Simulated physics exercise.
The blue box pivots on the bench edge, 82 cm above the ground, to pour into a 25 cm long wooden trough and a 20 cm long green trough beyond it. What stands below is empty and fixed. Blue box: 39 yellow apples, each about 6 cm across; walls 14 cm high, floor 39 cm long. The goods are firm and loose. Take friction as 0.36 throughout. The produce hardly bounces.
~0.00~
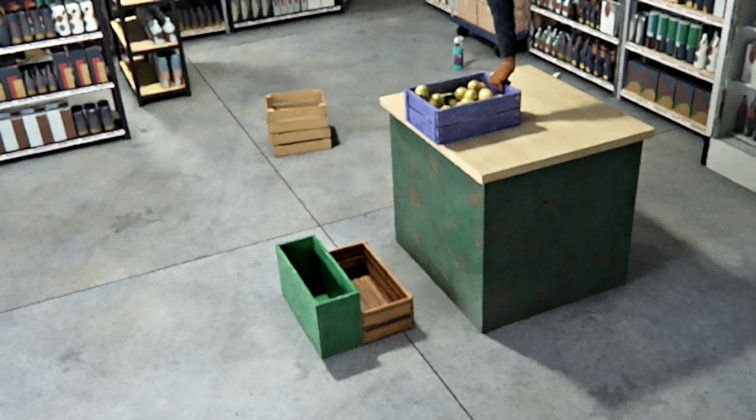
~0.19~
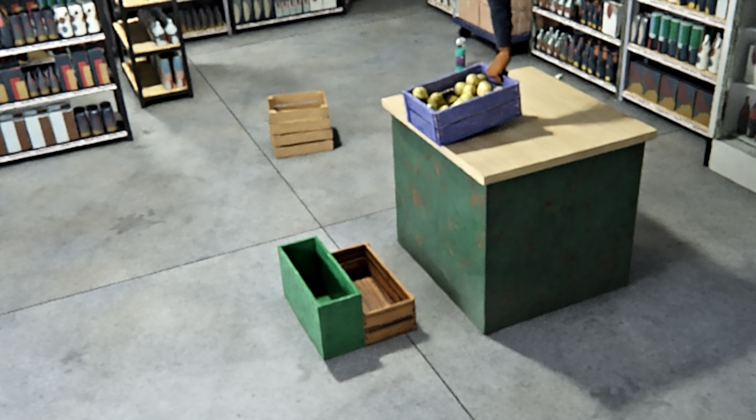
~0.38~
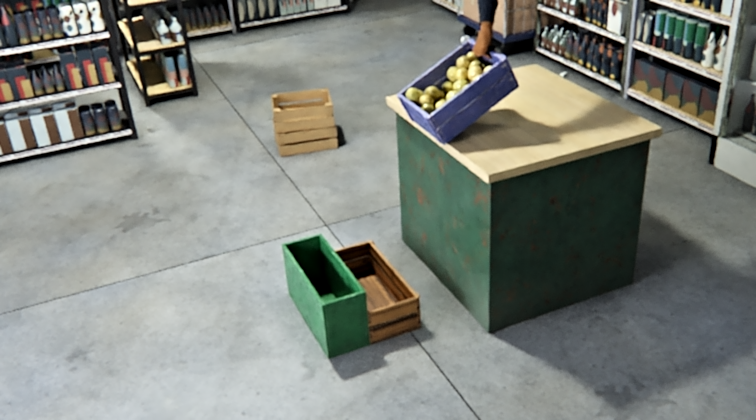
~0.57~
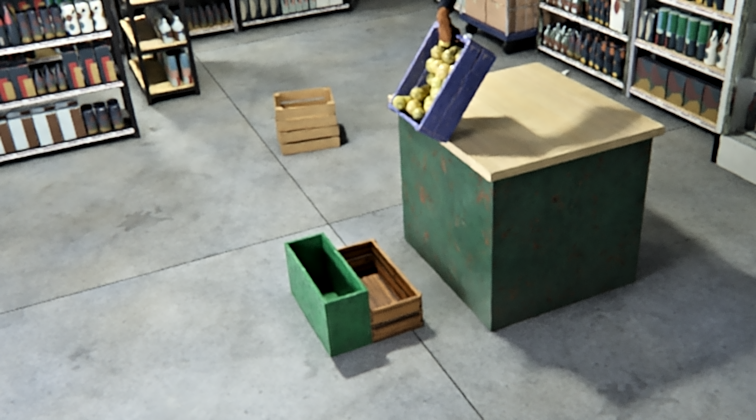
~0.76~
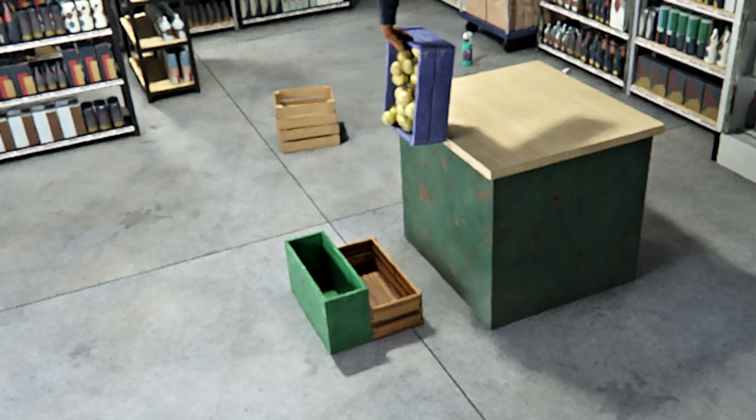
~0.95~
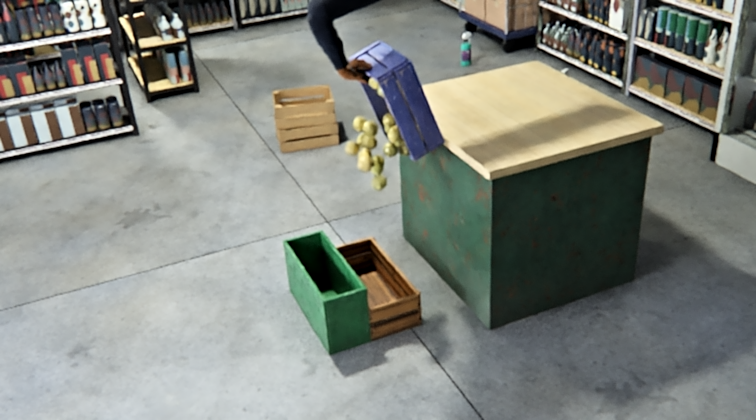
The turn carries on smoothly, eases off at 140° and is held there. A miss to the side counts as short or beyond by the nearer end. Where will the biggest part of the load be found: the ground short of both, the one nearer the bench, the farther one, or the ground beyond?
The nearer one, the wooden trough, gets the most.
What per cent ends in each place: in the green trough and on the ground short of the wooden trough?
Roughly 25 and 0 per cent.
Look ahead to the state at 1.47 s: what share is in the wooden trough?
Some 70 per cent by then.
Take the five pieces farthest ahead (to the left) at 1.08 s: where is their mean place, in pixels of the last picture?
At about (336, 228).
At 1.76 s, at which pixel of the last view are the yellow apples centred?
Around (368, 293).
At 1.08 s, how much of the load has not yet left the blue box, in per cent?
About 35 per cent.
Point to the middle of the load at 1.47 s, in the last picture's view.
At about (367, 291).
After 1.08 s, tilt 125°; 14 still in the blue box and 25 in the air.
After 1.24 s, tilt 137°; 6 in the wooden trough, 4 in the green trough and 29 in the air.
After 1.47 s, tilt 140°; 28 in the wooden trough, 8 in the green trough and 3 in the air.
When it is over (at 1.76 s), 28 in the wooden trough, 10 in the green trough and 1 on the ground beyond the green trough.
